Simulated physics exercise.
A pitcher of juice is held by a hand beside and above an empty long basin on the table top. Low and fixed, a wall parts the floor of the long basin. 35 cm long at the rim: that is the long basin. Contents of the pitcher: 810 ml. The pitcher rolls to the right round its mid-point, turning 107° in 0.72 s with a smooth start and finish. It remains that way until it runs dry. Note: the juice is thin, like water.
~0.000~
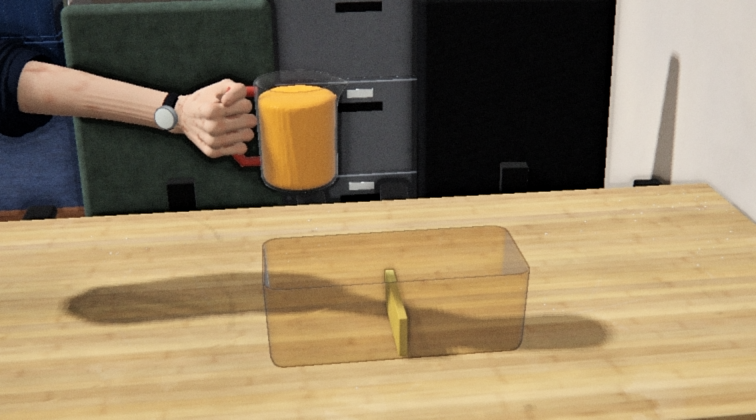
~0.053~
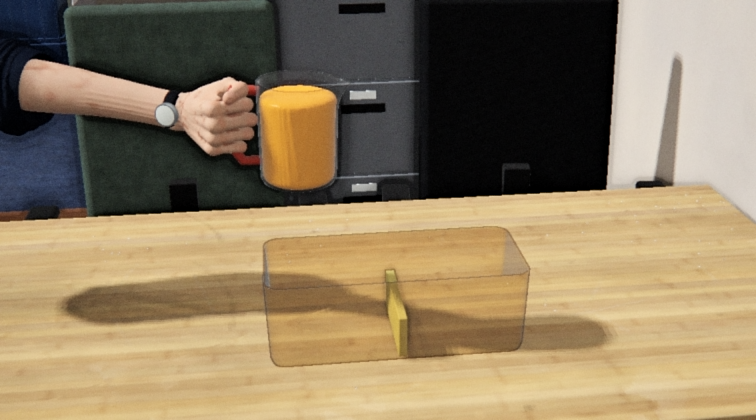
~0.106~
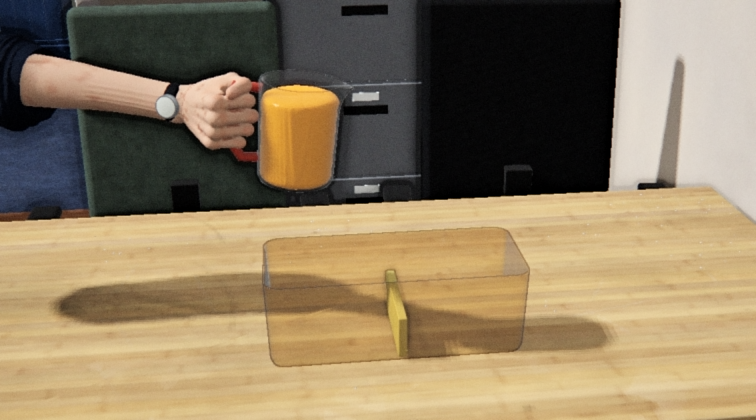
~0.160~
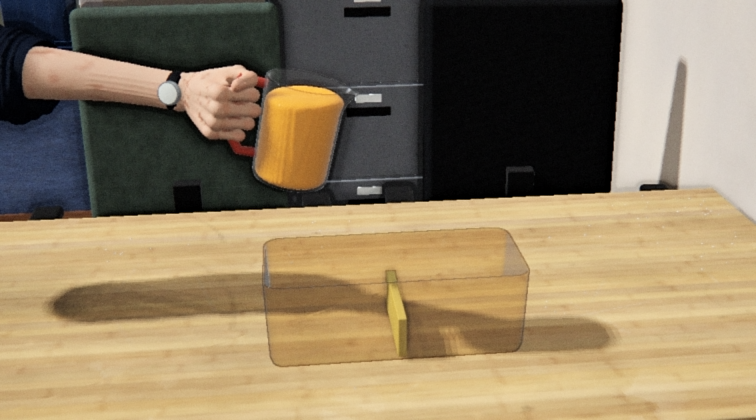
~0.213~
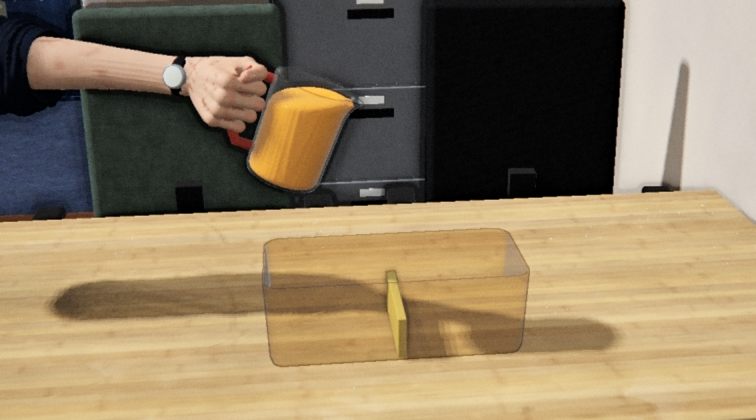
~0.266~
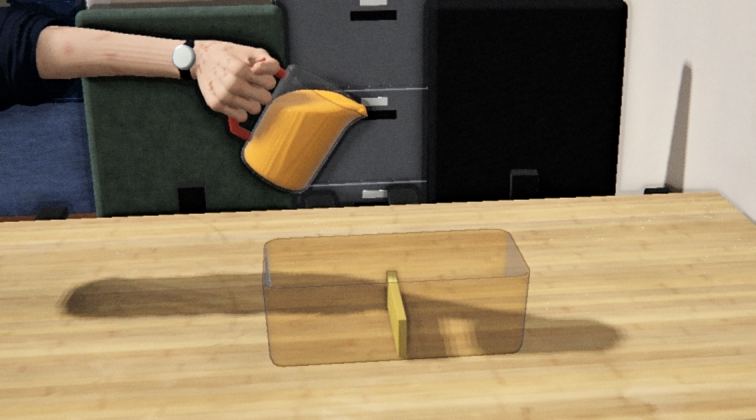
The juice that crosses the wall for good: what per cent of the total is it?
It is about 89 per cent of the total.
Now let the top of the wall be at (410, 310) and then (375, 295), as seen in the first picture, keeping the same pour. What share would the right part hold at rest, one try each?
I'd say 70 percent on the first go, 95 percent on the next.
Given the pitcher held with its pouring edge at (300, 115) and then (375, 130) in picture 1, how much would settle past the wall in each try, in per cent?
Respectively 5 and 95 %.
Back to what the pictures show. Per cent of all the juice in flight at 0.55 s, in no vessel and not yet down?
I'd say close to 26 per cent.
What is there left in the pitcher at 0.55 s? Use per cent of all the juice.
Close to 64 percent of the liquid remains at that time.
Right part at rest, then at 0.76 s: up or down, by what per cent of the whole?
The share ends bigger than before, by about 34 %.
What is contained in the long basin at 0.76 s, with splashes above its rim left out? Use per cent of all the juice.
58 per cent or thereabouts.
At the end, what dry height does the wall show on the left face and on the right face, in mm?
About 58 mm on the left, about 30 mm on the right.
After 0.55 s the tilt is 93° and 64 per cent is still to pour, 0 is left of the wall and 9 right of it.
After 0.76 s the tilt is 107° and 18 per cent is still to pour, 3 is left of the wall and 55 right of it.
After 0.98 s the tilt is 107° and 3 per cent is still to pour, 6 is left of the wall and 84 right of it.
After 1.22 s the tilt is 107° and 0 per cent is still to pour, 9 is left of the wall and 89 right of it.
In the end 9 per cent lies left of the wall, 89 right of it and 2 outside.
